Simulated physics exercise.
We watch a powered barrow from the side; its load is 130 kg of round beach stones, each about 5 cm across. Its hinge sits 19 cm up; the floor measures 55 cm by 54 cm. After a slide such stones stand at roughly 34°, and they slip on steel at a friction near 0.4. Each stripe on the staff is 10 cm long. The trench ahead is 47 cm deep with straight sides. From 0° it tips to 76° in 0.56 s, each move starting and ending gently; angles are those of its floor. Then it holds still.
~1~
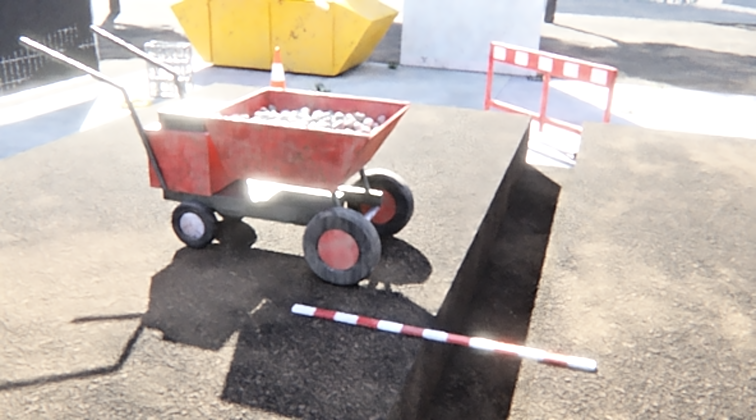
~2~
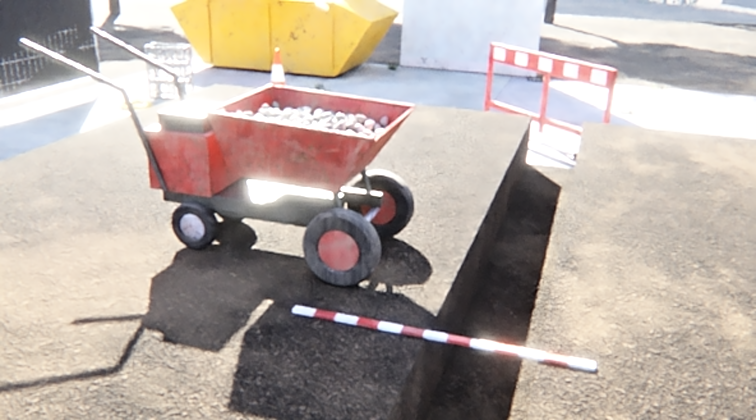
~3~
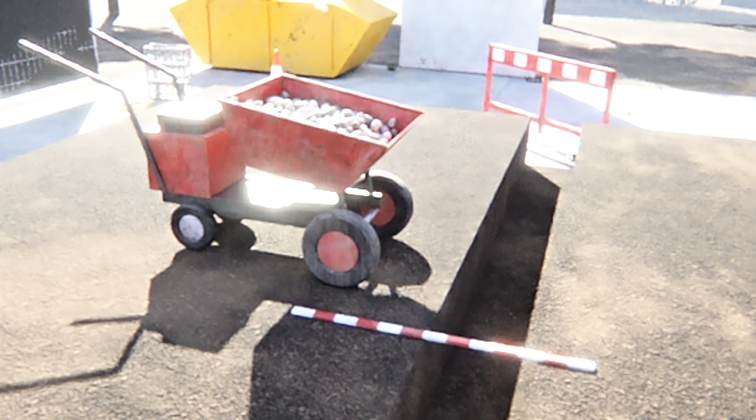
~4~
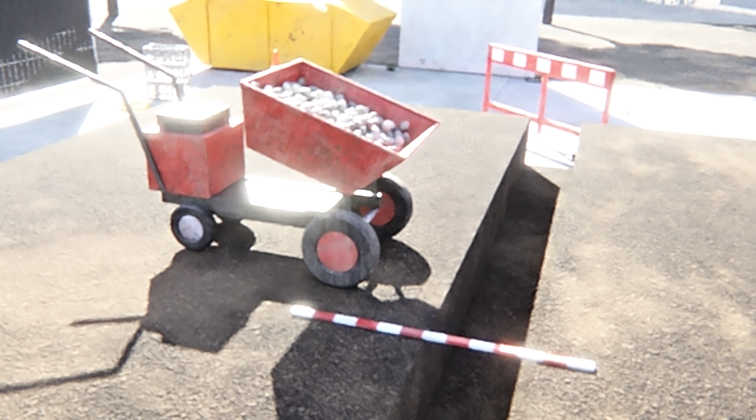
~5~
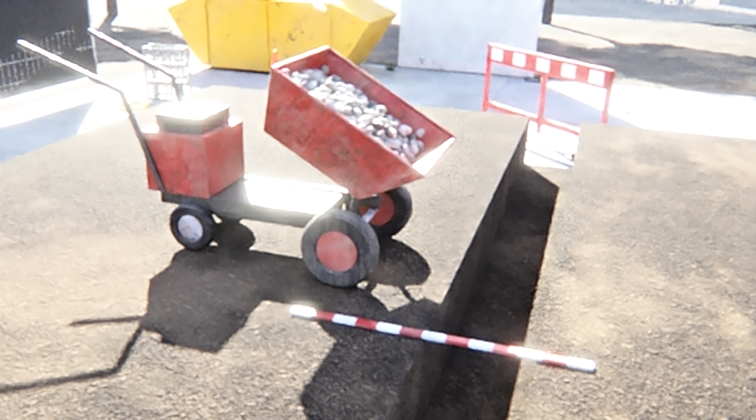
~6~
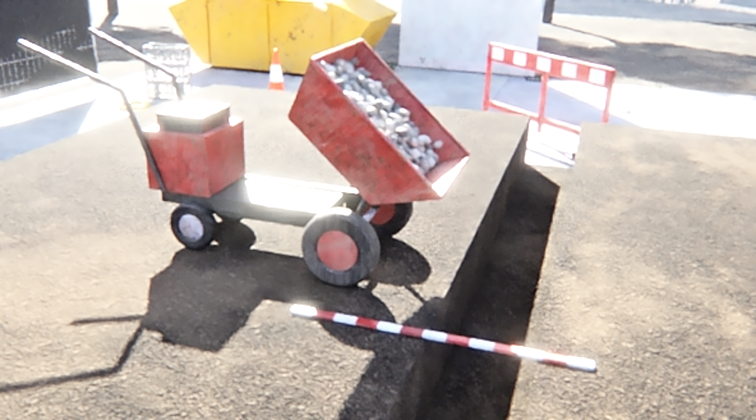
The footage shows a red powered barrow loaded with round pale stones beside a straight-sided trench, a striped staff lying nearby. Its tray tilts steadily toward the right, the rear rising to a steep slant while the wheels stay still.
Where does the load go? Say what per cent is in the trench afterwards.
Roughly 71 per cent ends in the trench.
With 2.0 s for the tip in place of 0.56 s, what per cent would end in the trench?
In that case some 100 per cent.
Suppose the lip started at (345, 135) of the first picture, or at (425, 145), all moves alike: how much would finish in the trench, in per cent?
First some 90, then 20 per cent.
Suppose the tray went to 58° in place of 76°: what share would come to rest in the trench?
It would be near 45 per cent.
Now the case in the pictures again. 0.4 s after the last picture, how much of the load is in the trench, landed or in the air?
About 45 per cent by then.
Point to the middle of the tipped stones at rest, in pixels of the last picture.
Near (522, 353).
Then, 0.1 s after the last picture the floor is at 64°, 100 % in the tray; the foremost stones are at (451, 210).
Then, 0.4 s after the last picture the floor is at 76°, 57 % in the tray, 43 % in the trench; the foremost stones are at (553, 262).
Then, 0.7 s after the last picture the floor is at 76°, 6 % in the tray, 65 % in the trench, 29 % past the trench; the foremost stones are past the picture's edge.
Then, 2.7 s after the last picture the floor is at 76°, 0 % in the tray, 71 % in the trench, 29 % past the trench; the foremost stones are past the picture's edge.
